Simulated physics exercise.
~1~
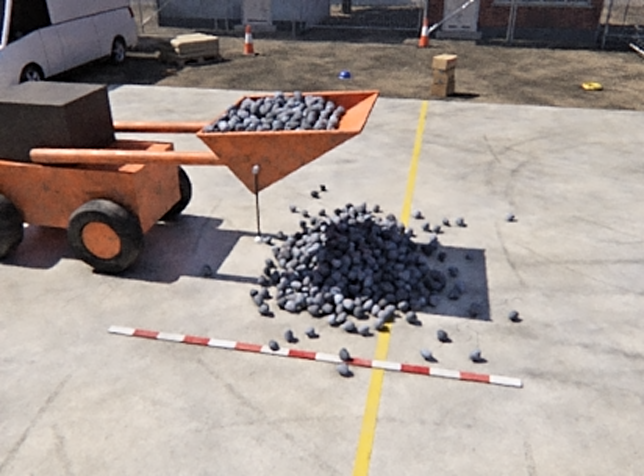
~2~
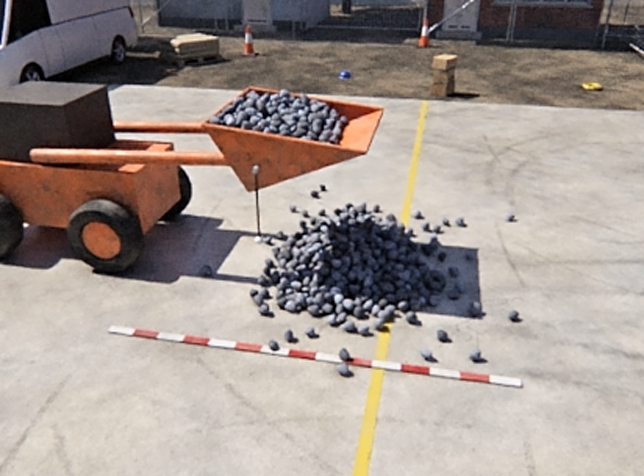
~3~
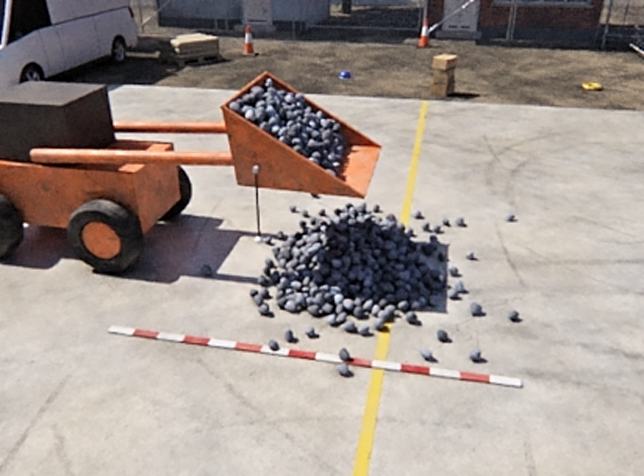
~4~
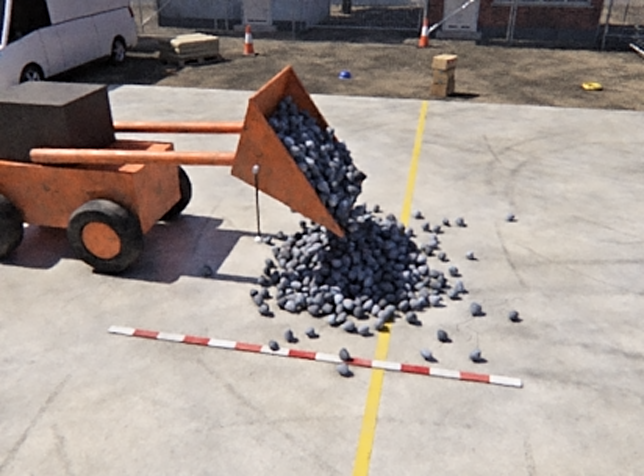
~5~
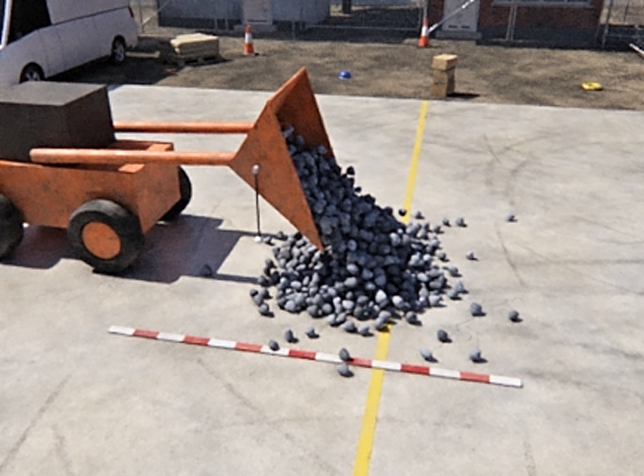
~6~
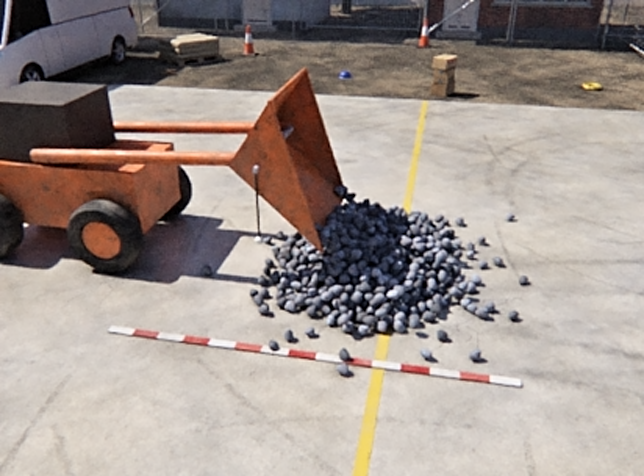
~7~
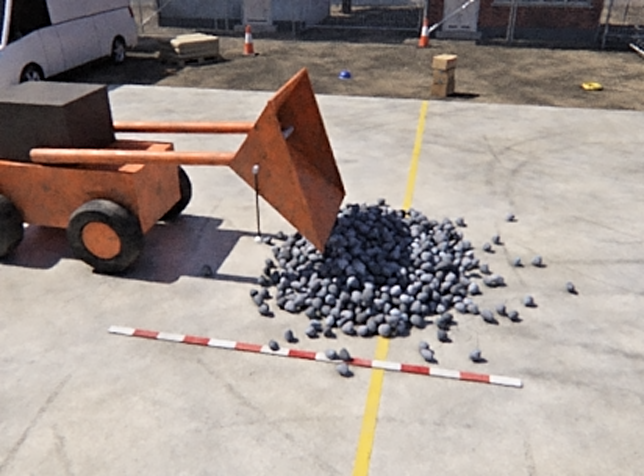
An orange wheeled loader with a dark block on its back stands at left on a sunlit concrete yard, seen from above, its raised bucket full of grey stones. Beneath and to the right lies a loose heap of similar stones, beside a yellow painted line and a red and white striped pole; a white van, cones and a fence stand behind. The bucket tilts forward and down to the right, and its stones slide out onto the heap. They spread rightward, more of them crossing the yellow line, and a few roll farther out. The emptied bucket stays tipped above a broader pile.
